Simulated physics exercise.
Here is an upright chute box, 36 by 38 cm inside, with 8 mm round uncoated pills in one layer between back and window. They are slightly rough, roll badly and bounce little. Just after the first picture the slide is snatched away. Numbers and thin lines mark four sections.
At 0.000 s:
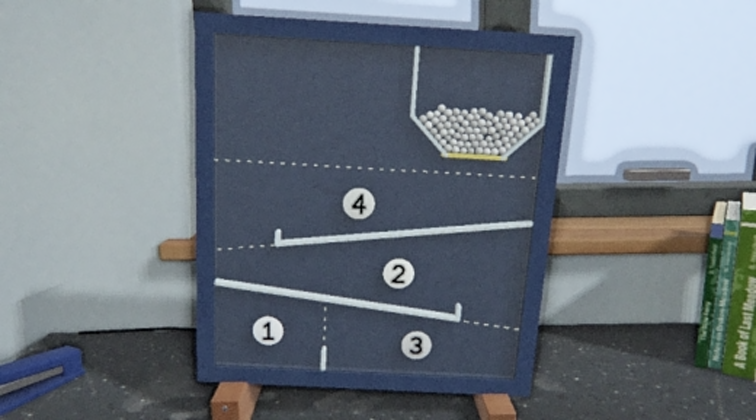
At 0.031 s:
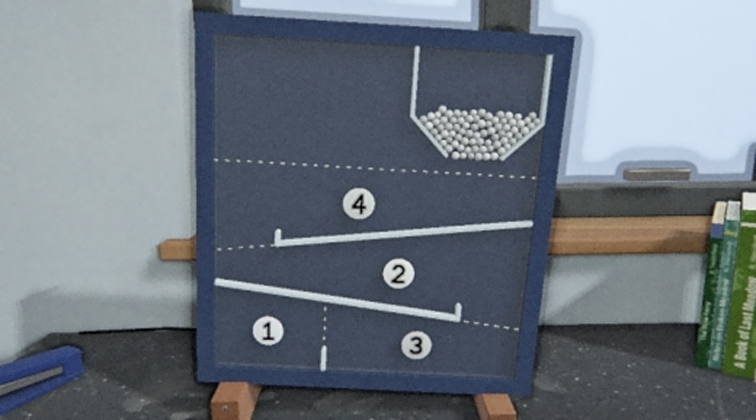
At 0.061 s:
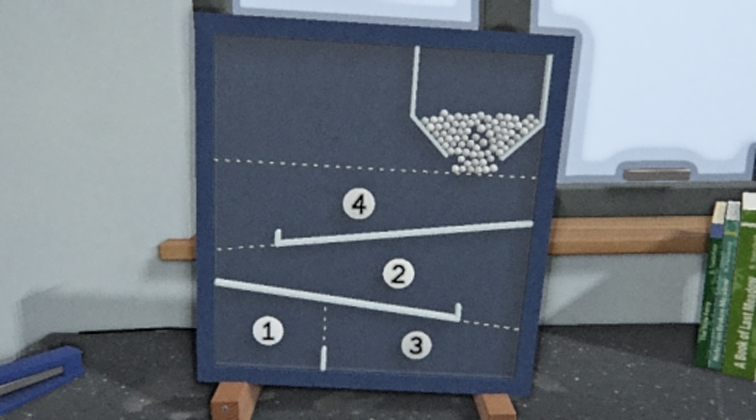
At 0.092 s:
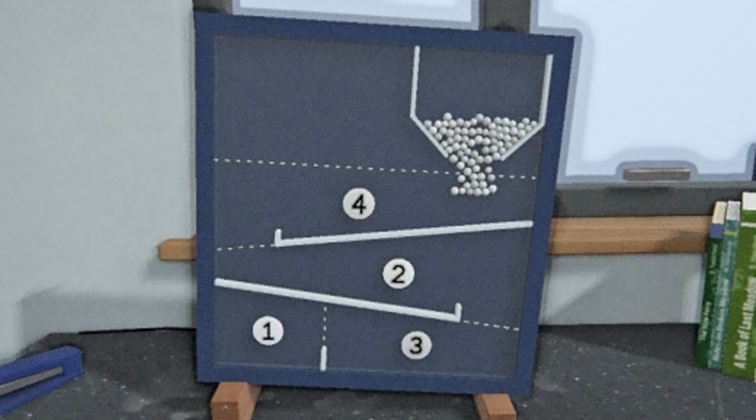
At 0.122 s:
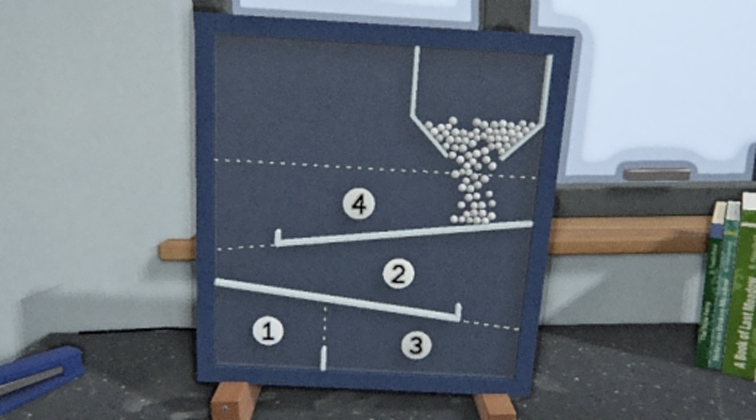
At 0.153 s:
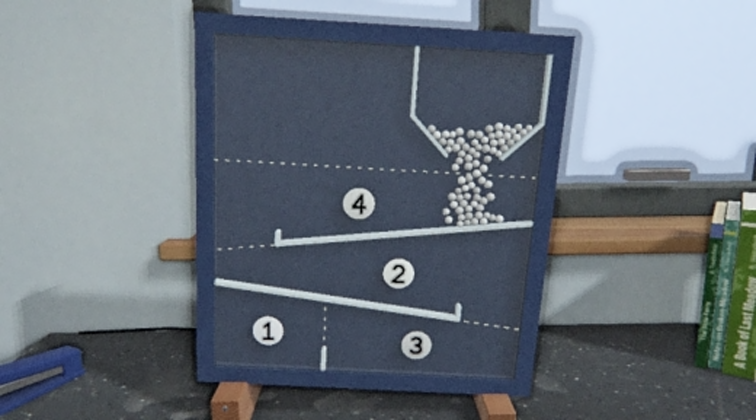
At first, small pale balls sit packed in a funnel at the upper right of a dark blue board, above two sloping ledges. The yellow strip beneath them disappears, and balls drop through the opening in a widening stream, landing and gathering on the upper ledge while others remain in the funnel.
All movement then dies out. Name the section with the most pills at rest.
Answer: 4.
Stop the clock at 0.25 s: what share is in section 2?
Some 0 per cent.
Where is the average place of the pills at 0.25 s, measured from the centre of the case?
Some 11 cm right and 2 cm above.
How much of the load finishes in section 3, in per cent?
Some 0 per cent.
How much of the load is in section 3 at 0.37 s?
About 0 per cent.
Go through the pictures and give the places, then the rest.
Tilted 4° clockwise; about 80 pills; load centre (476, 131); no. 1 (268, 331), no. 2 (399, 274), no. 3 (416, 345), no. 4 (359, 204); slide (443, 155) to (504, 158), in the first picture.
Load centre (476, 136); 1 out, leading pill (486, 157), in the second picture.
Load centre (475, 137); 11 out, leading pill (478, 170), in the third picture.
Load centre (479, 140); 22 out, leading pill (478, 192), in the fourth picture.
Load centre (473, 162); 31 out, leading pill (485, 221), in the fifth picture.
Load centre (477, 174); 40 out, leading pill (460, 224); wall ends (278, 232), (458, 307), (324, 350), (417, 44) to (446, 155), (502, 158) to (550, 53), in the sixth picture.
After 0.25 s, the pills' middle is 11 cm right of and 2 cm above the centre; no. 4, 80 %.
After 0.37 s, the pills' middle is 9 cm right of and level with the centre; no. 4, 100 %.
After 0.60 s, the pills' middle is 8 cm right of and level with the centre; no. 4, 100 %.
At rest by 1.6 s, no. 1, 0 %, no. 2, 0 %, no. 3, 0 %, no. 4, 100 %.
